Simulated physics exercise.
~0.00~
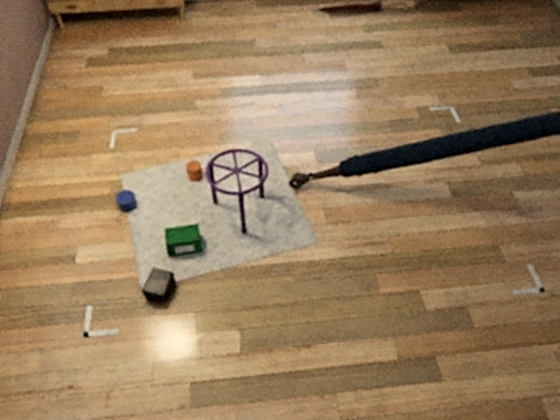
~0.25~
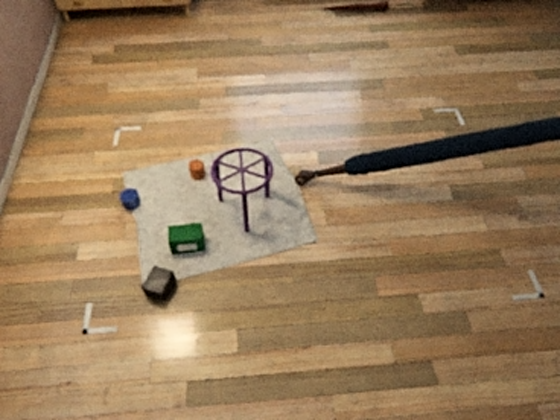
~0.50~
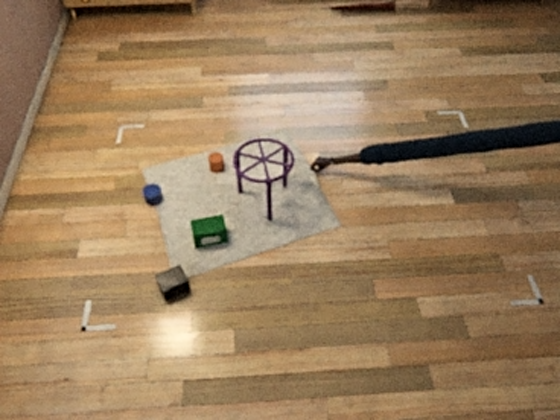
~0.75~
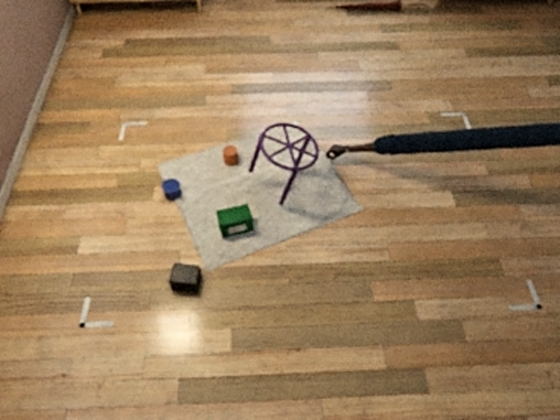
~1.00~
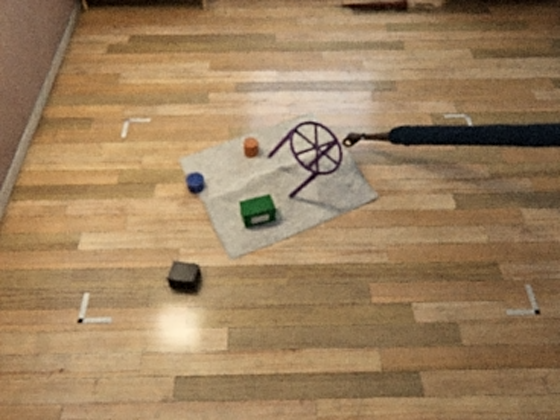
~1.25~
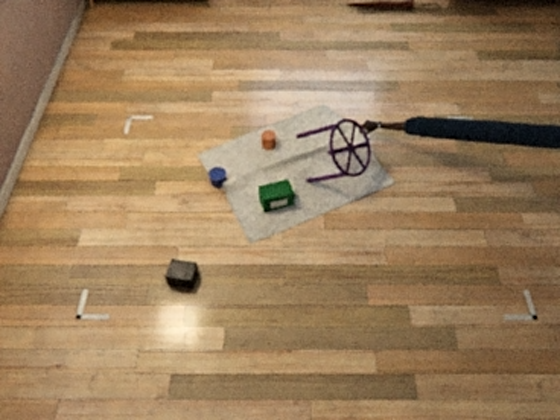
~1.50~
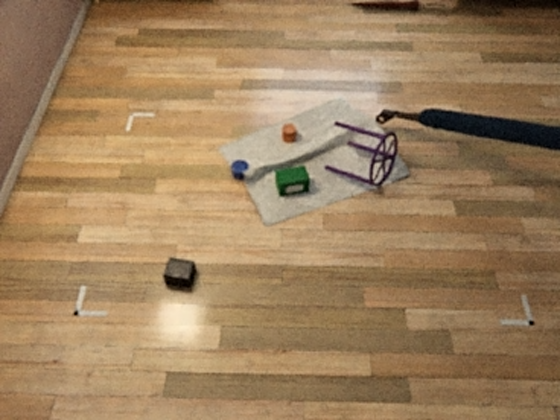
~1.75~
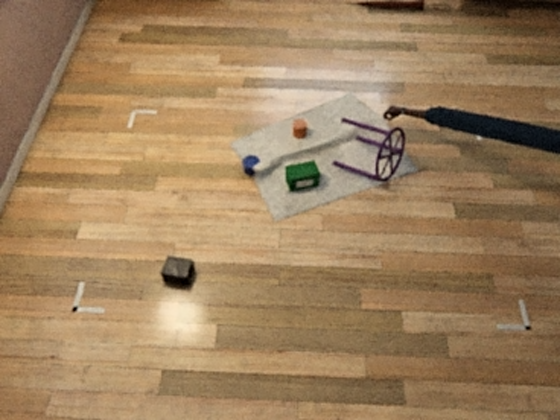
Purple stool tipping onto its side as a dark pole drags the rug rightward, carrying three small objects and leaving a black crate behind.
